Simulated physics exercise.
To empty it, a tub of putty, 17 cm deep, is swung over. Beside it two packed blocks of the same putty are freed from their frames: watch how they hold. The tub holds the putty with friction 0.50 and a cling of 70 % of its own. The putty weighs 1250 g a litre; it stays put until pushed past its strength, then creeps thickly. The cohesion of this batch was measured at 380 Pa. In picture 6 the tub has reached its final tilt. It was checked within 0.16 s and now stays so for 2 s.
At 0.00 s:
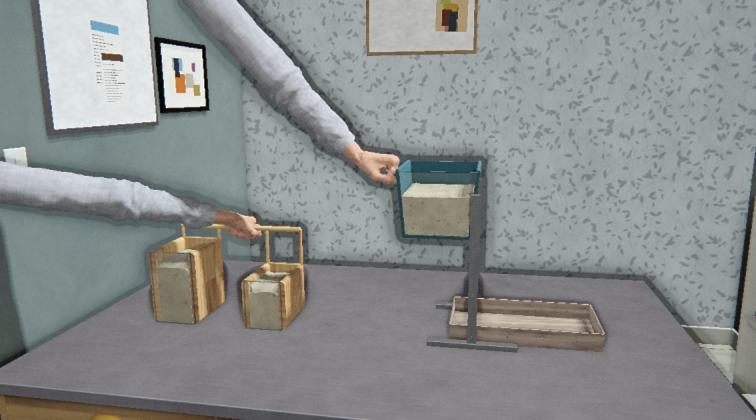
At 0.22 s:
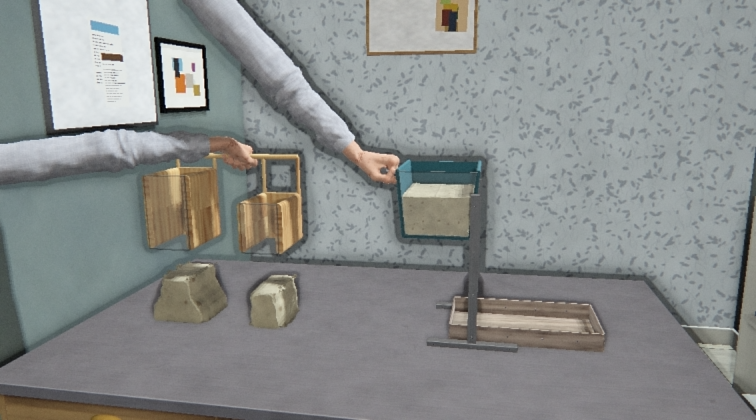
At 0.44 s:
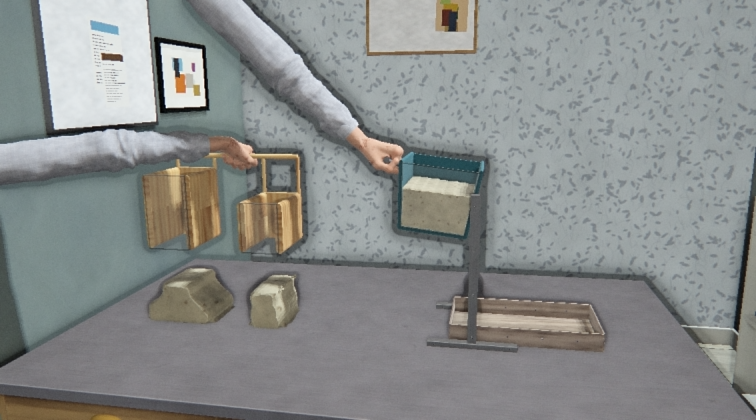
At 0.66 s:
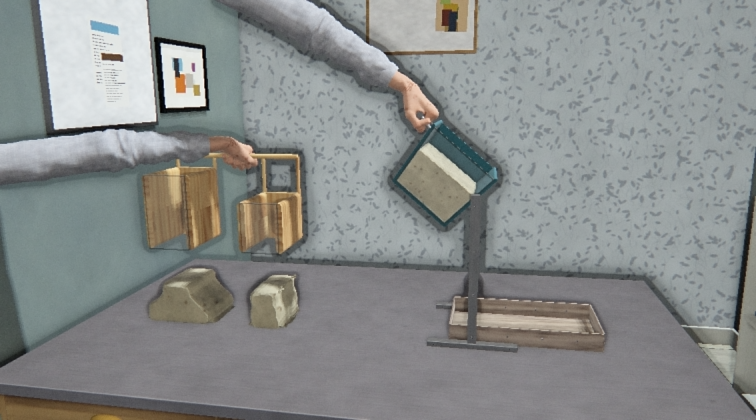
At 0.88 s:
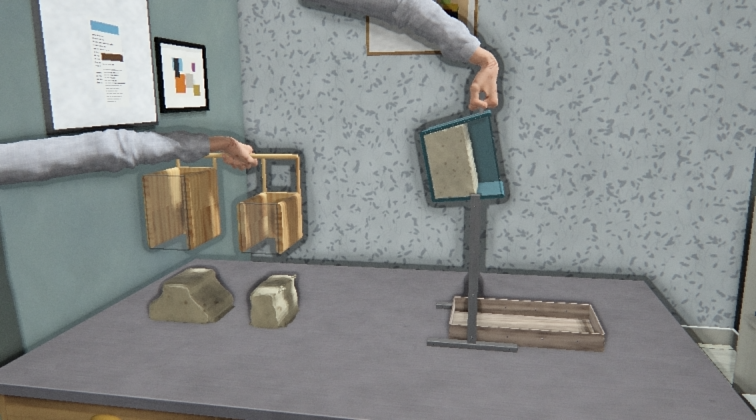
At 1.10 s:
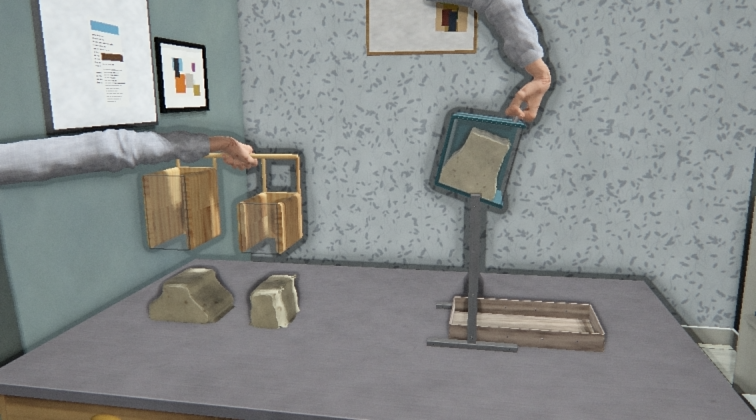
One hand lifts wooden moulds off two grey blocks, then another tilts a teal tub clockwise.
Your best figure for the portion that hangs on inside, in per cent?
Expect roughly 0 %.
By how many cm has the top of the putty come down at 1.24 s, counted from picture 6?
Some 8 cm.
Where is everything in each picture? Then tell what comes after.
Handle-side rim at (399, 171), tilt 0 degrees; crest of the putty at (402, 196); block heights 18 cm, 12 cm (left to right), in the first picture.
Handle-side rim at (399, 171), tilt 0 degrees; crest of the putty at (402, 196); block heights 14 cm, 11 cm (left to right), in the second picture.
Handle-side rim at (403, 162), tilt 7 degrees; crest of the putty at (408, 188); block heights 12 cm, 11 cm (left to right), in the third picture.
Handle-side rim at (435, 127), tilt 41 degrees; crest of the putty at (422, 151); block heights 12 cm, 11 cm (left to right), in the fourth picture.
Handle-side rim at (490, 116), tilt 79 degrees; crest of the putty at (459, 126); block heights 12 cm, 11 cm (left to right), in the fifth picture.
Handle-side rim at (524, 129), tilt 103 degrees; crest of the putty at (471, 133); block heights 12 cm, 11 cm (left to right), in the sixth picture.
After 1.24 s, the tub is at 103 degrees and holds 65 %.
After 1.41 s, the tub is at 103 degrees and holds 29 %.
After 1.58 s, the tub is at 103 degrees and holds 0 %.
After 1.75 s, the tub is at 103 degrees and holds 0 %.
After 3.10 s, the tub is at 103 degrees and holds 0 %.
